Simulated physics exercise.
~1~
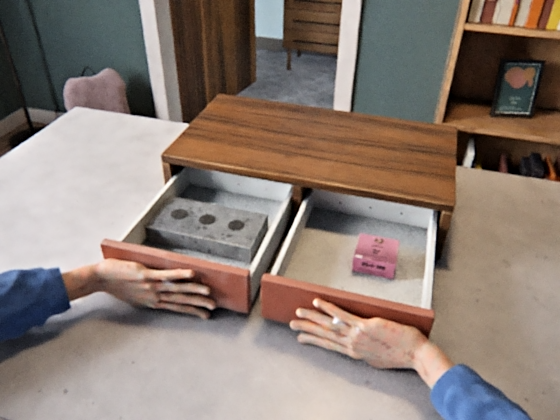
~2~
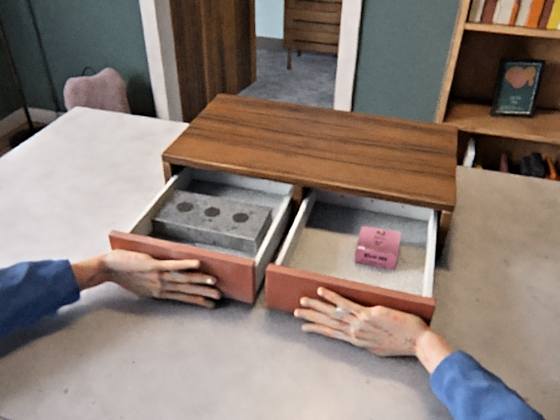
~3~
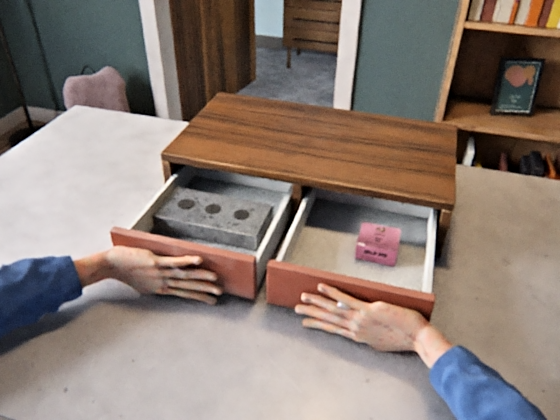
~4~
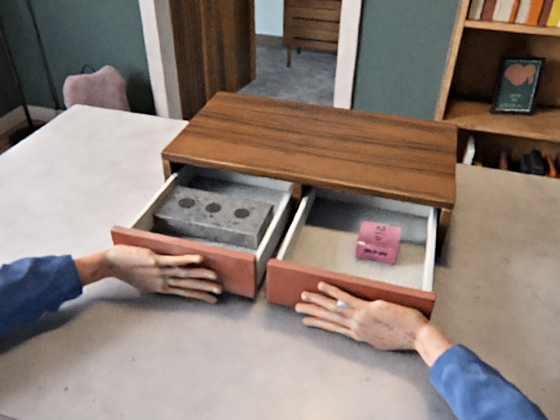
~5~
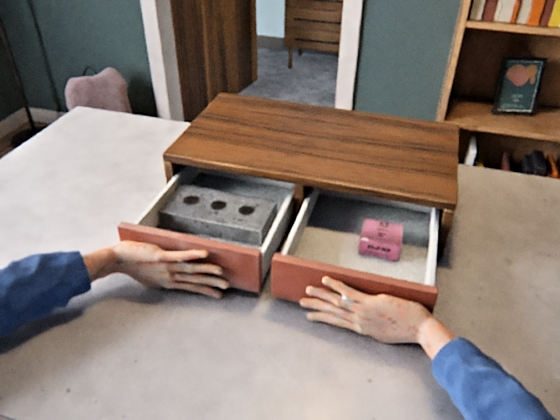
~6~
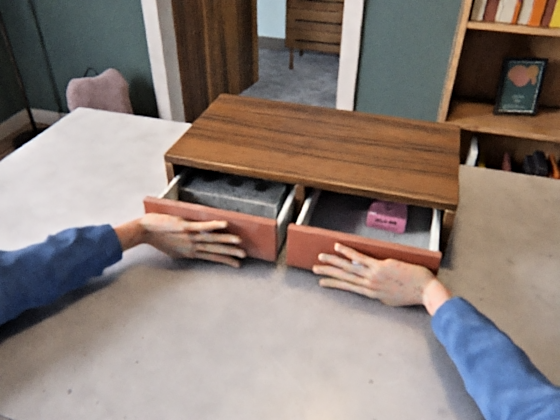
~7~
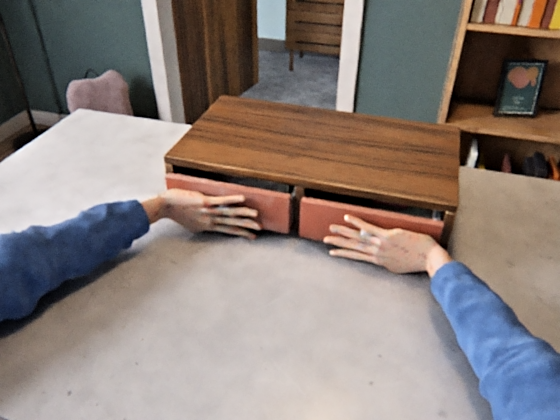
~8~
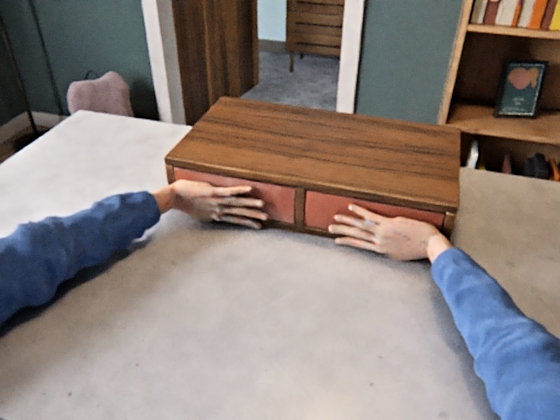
In the video, two hands in blue sleeves rest on the fronts of two open drawers in a wooden chest, the left holding a grey brick and the right a pink carton. The hands push both drawers inward together until they shut flush, hiding the contents.
